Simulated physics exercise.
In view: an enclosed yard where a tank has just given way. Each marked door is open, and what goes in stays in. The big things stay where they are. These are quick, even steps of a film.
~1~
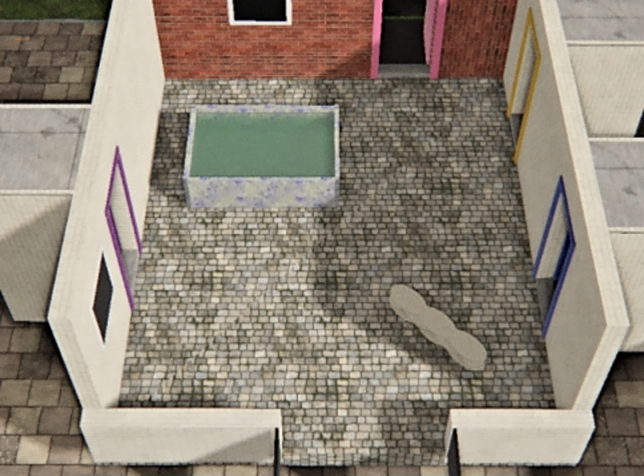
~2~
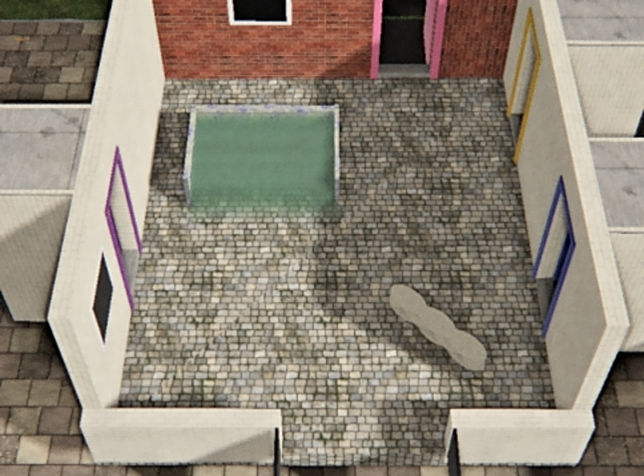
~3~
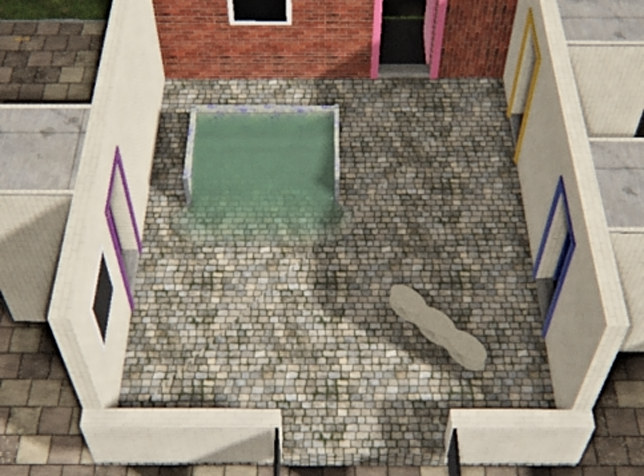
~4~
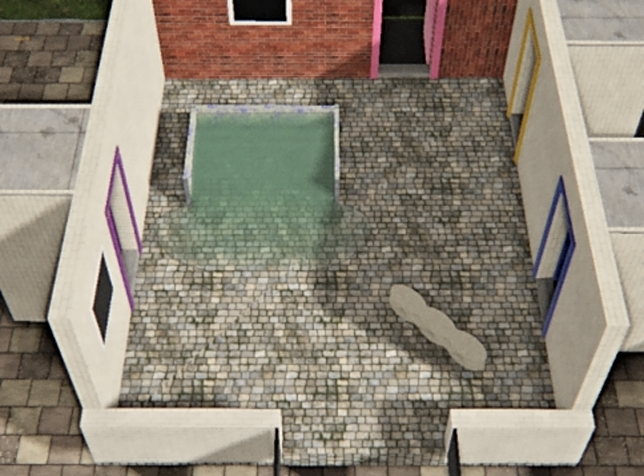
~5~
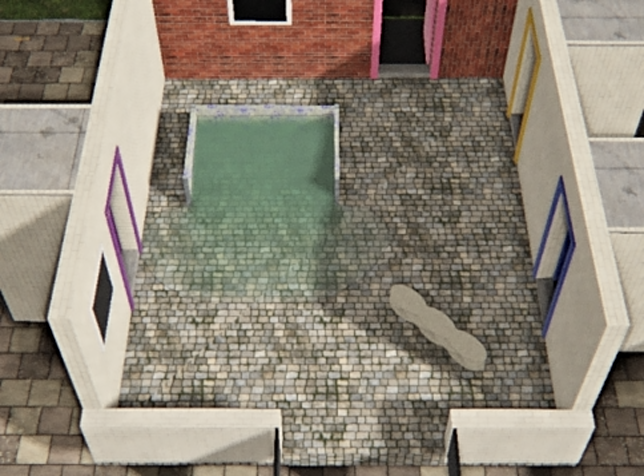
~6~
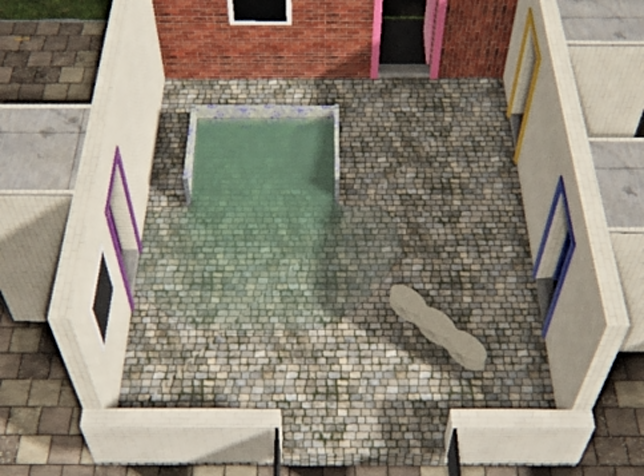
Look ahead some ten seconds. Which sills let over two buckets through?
In the end: The blue door holds within the limit; the yellow door holds within the limit; the pink door holds within the limit; the purple door holds within the limit.
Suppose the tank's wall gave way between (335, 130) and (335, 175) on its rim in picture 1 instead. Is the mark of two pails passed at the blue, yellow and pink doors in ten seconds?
Then: The blue one lets more in, the yellow one passes that mark, the pink one is under.
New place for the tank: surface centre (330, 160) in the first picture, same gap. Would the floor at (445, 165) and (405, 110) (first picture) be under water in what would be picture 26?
As listed: No water, clear.
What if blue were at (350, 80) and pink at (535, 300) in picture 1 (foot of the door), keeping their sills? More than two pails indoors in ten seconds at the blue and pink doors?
One by one: The blue door keeps below it, the pink door is under.
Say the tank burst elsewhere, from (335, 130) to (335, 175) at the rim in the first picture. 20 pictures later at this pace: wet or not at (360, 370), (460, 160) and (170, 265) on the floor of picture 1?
In that order: Clear, under water, clear.
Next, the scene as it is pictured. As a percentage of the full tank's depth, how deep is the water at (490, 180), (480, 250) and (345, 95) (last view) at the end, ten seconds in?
In turn 6, 6 and 0 in a hundred.
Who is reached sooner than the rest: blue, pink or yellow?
First comes the blue one.
A moment on, water covers 40 % of the floor; the blue door not reached, the yellow door not reached, the pink door not reached, the purple door wet at the sill, nothing in.
Next, water covers 45 % of the floor; the blue door not reached, the yellow door not reached, the pink door not reached, the purple door wet at the sill, nothing in.
Then, water covers 50 % of the floor; the blue door wet at the sill, nothing in, the yellow door not reached, the pink door not reached, the purple door wet at the sill, nothing in.
Later, water covers 55 % of the floor; the blue door wet at the sill, nothing in, the yellow door not reached, the pink door not reached, the purple door wet at the sill, nothing in.
In the end, water covers 85 % of the floor; the blue door wet at the sill, nothing in, the yellow door wet at the sill, nothing in, the pink door not reached, the purple door wet at the sill, nothing in.
